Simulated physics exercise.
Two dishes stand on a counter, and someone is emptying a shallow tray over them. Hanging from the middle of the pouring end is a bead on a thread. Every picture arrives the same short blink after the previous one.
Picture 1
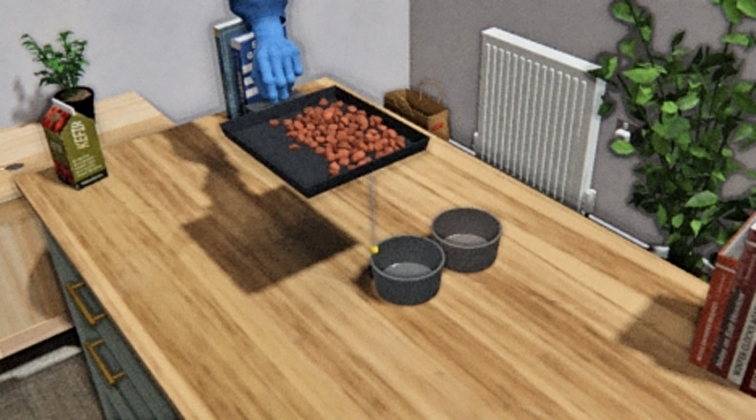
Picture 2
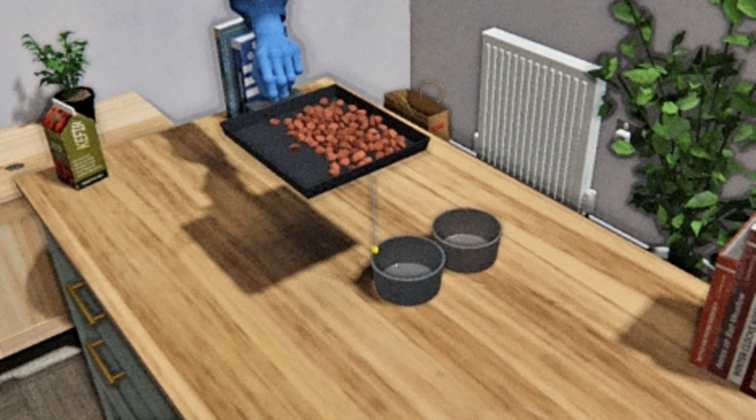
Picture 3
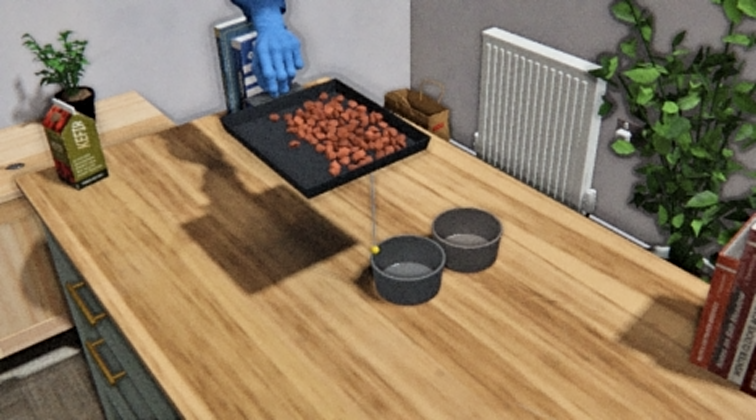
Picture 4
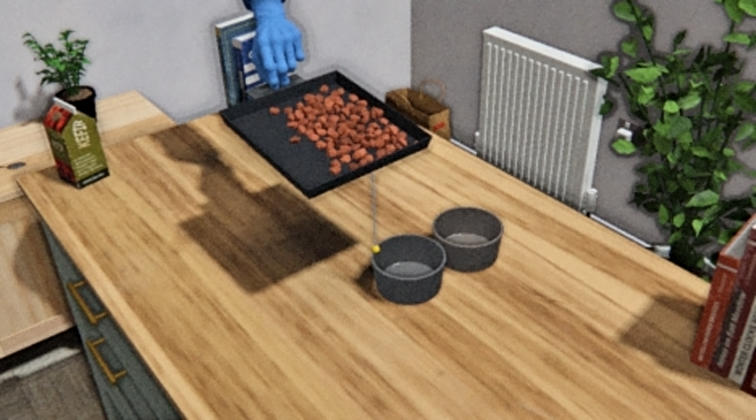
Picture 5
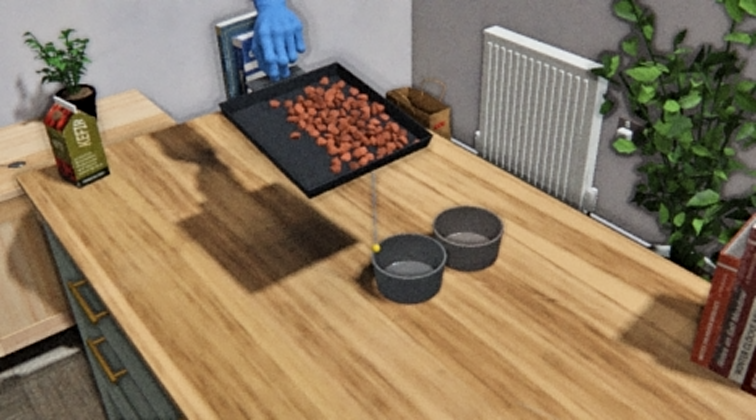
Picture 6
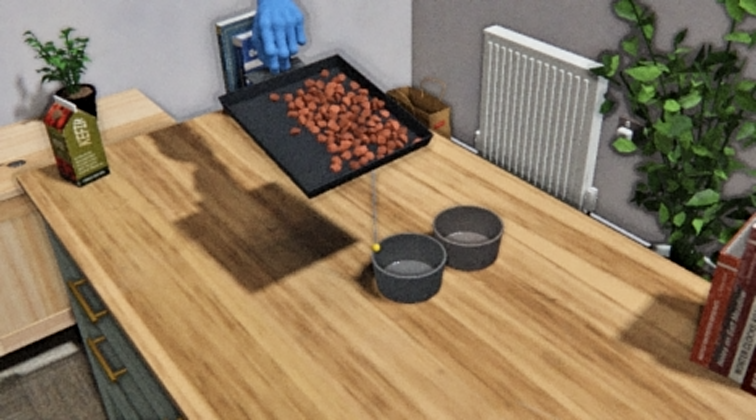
At first, a blue-gloved hand holds a black tray of reddish-brown chunks level above a wooden counter, near two empty grey dishes, with a yellow bead hanging from its edge. Then the hand shifts slightly and the tray tilts a little toward its near left corner, while the dishes stay still.
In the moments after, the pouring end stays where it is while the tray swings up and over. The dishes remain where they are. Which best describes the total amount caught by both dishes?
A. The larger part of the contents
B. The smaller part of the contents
The answer is B.
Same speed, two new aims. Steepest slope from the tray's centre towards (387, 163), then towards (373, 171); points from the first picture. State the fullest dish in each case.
First try: The dish to the left; second try: The dish to the left.
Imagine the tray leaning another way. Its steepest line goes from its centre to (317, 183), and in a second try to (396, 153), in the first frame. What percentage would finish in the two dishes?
About 0 and 60 percent.
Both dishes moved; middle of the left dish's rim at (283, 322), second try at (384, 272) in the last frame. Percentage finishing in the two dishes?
You'd end up with around 60 per cent and then around 50 per cent.
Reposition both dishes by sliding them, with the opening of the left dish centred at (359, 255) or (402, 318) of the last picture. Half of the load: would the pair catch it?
Well, it comes to a lesser portion at first and a lesser portion after that.
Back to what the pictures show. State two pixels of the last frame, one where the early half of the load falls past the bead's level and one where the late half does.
Earlier portion about (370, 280); later portion about (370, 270).
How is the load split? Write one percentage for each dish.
So the left dish gets 20 % of the load, while the right one gets 0 %.
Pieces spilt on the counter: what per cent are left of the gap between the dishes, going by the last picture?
Near 90 per cent.
Just after the last frame, tray tipped steeply; almost all on the tray; just a few in the air.
A moment on, tray tipped right over; roughly two thirds on the tray; about a tenth in the left dish; roughly a quarter outside both; about a tenth in the air.
Further on, tray tipped past a quarter turn; roughly a quarter in the left dish; the larger part outside both.
When it is over, tray tipped past a quarter turn; roughly a quarter in the left dish; not one in the right dish; the larger part outside both.
